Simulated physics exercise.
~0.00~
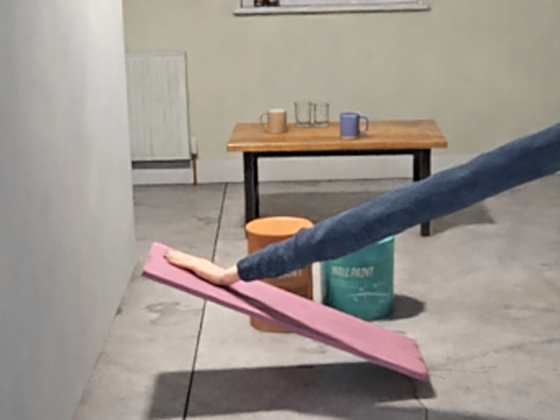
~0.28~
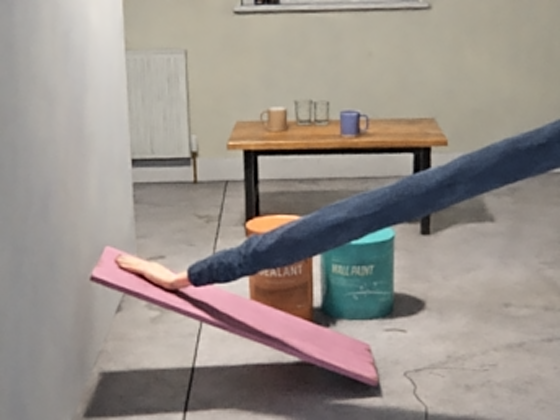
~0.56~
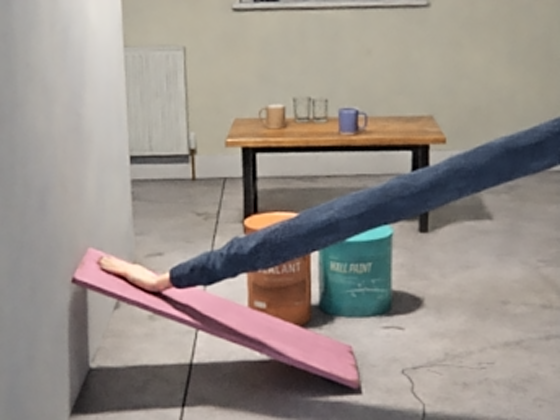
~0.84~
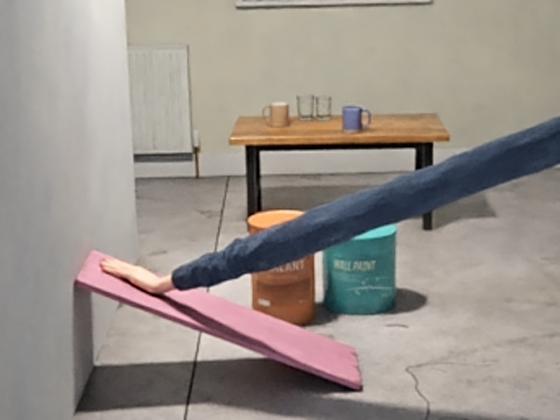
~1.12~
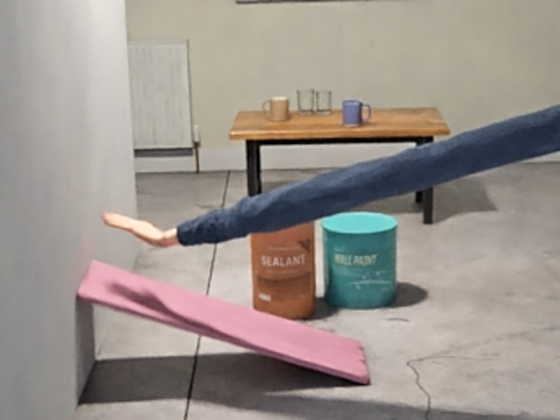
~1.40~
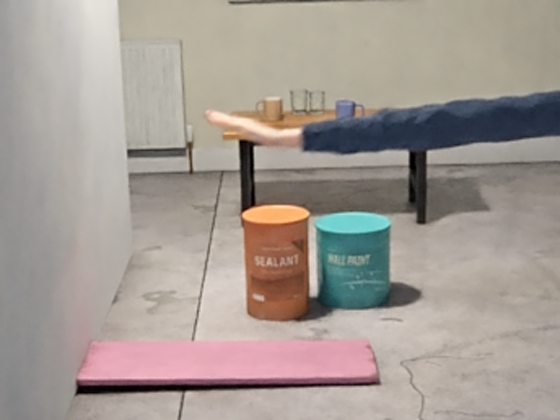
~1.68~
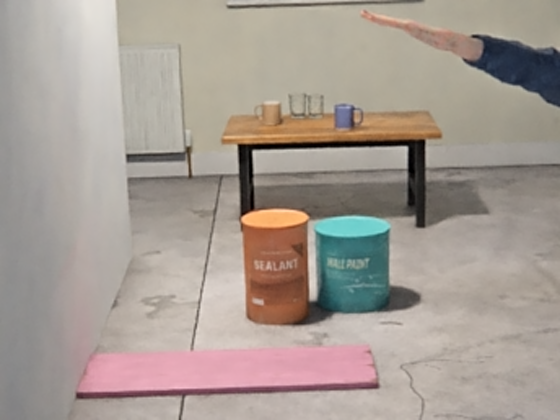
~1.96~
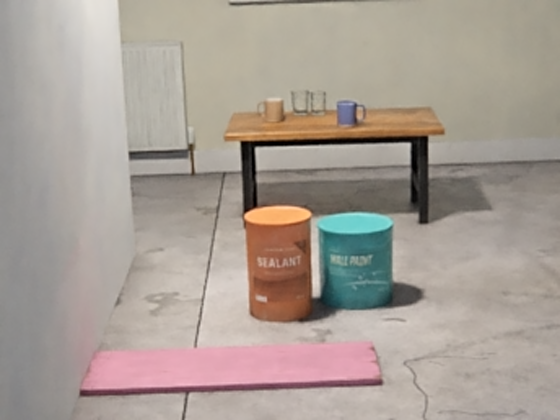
Pink board being leaned against a wall by a hand, then slipping down flat onto the concrete floor once let go.
